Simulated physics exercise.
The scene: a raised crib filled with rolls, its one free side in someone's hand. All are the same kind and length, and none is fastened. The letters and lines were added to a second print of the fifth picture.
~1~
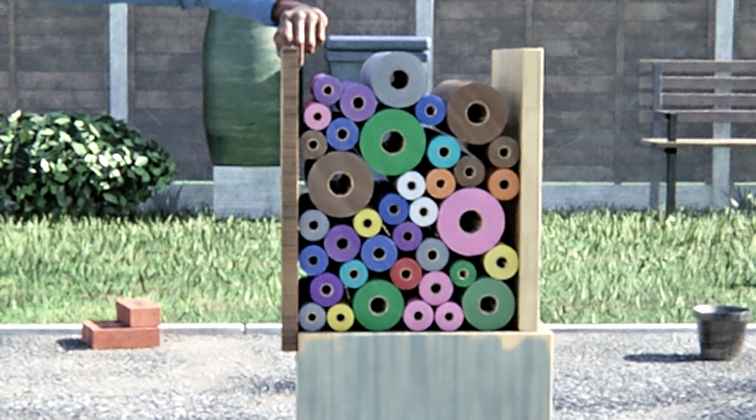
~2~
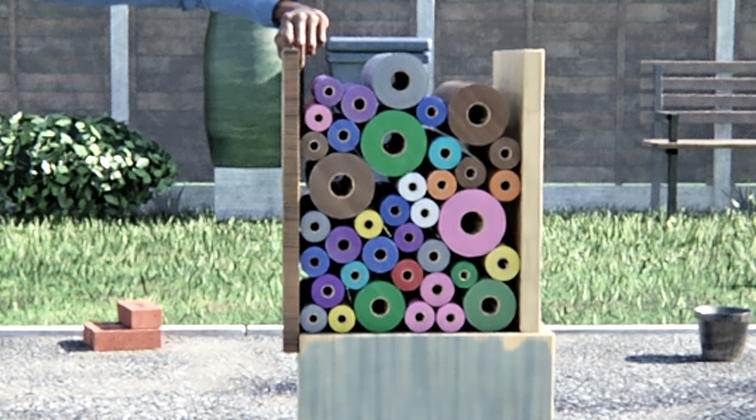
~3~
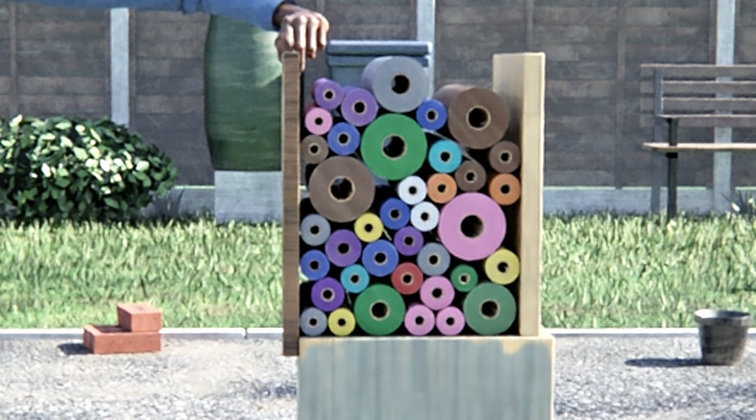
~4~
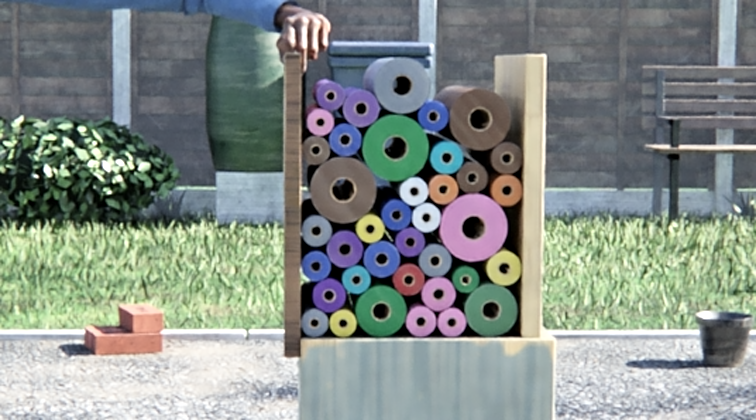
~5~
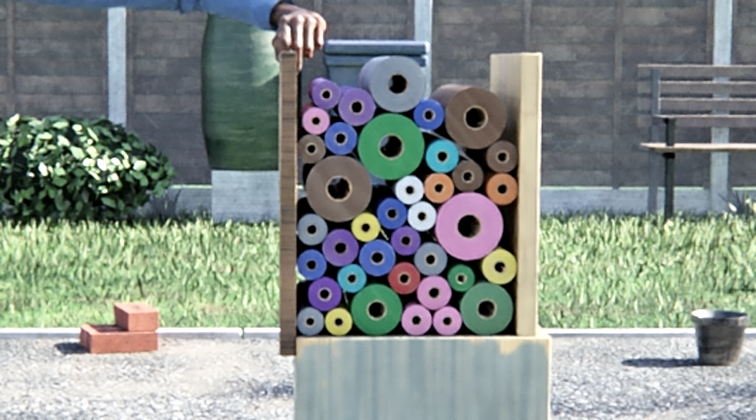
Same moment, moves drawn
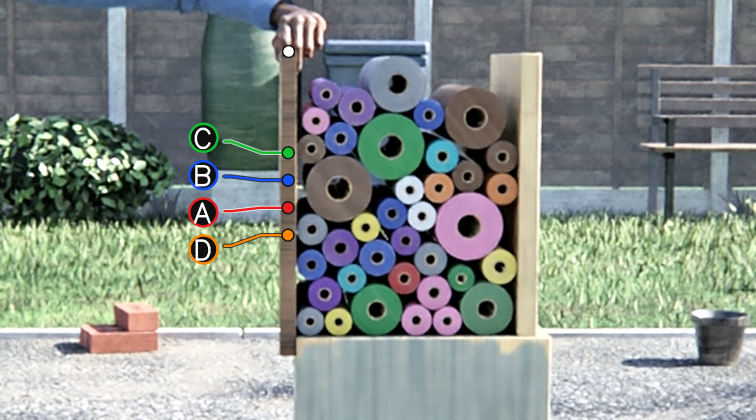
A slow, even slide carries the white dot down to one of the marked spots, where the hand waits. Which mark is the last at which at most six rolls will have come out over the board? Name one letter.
The answer is mark D.
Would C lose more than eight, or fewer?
Fewer than eight.
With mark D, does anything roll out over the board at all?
Yes, at D.
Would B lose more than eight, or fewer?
Fewer than eight.
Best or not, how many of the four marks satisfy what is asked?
Four of the four.
On the marked copy, A at (288, 208); B at (288, 180); C at (288, 153); D at (288, 235); the white dot at (289, 52).
Following D. Soon after the start, top of the board (296, 130).
Later, top of the board (296, 216).
In the end, top of the board (296, 234), three out over the board.
As for the rest, A three out over the board; B two out over the board; C two out over the board.
